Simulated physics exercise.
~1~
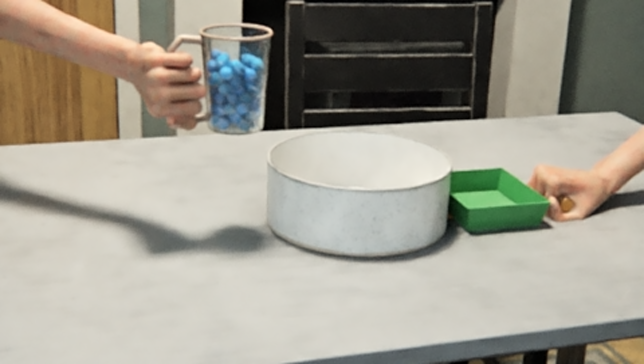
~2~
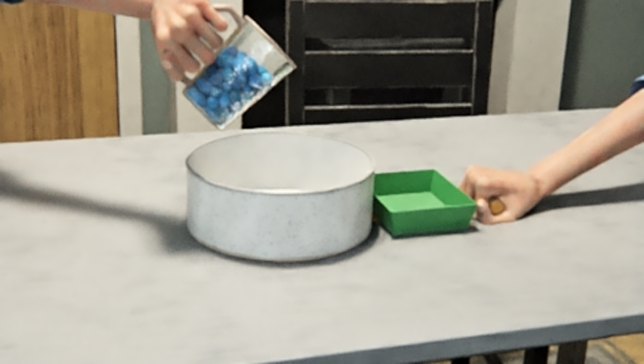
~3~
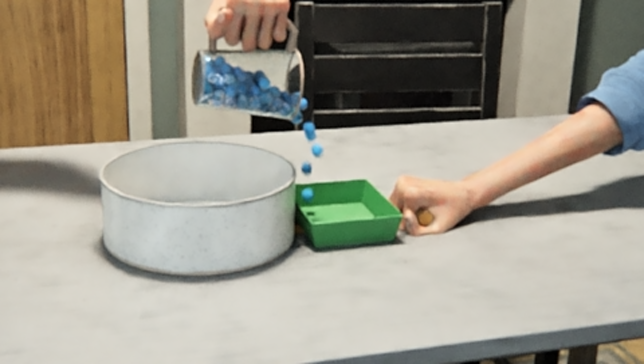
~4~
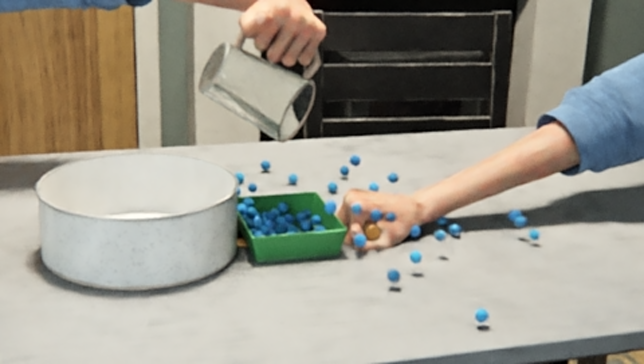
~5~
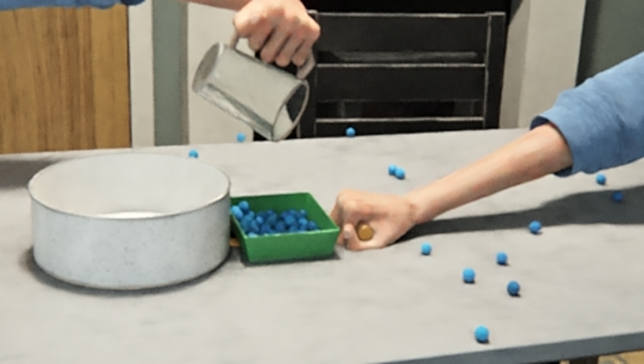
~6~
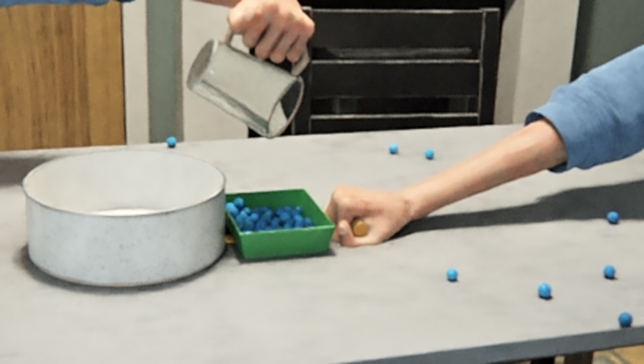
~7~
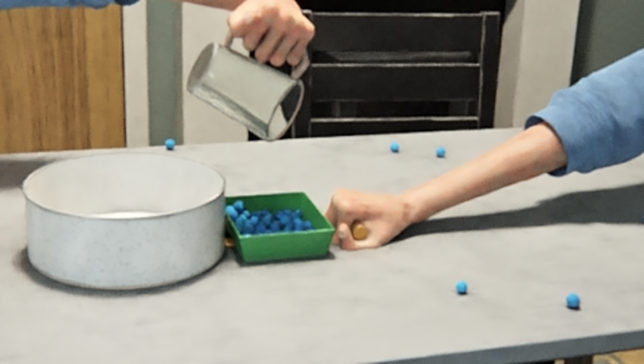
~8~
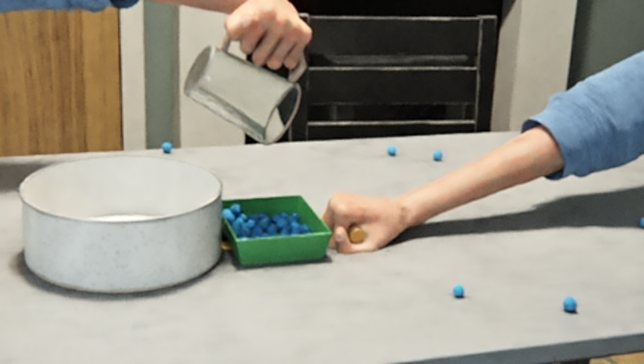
A person tips blue balls from a cup into a sliding green tin, scattering some outside.
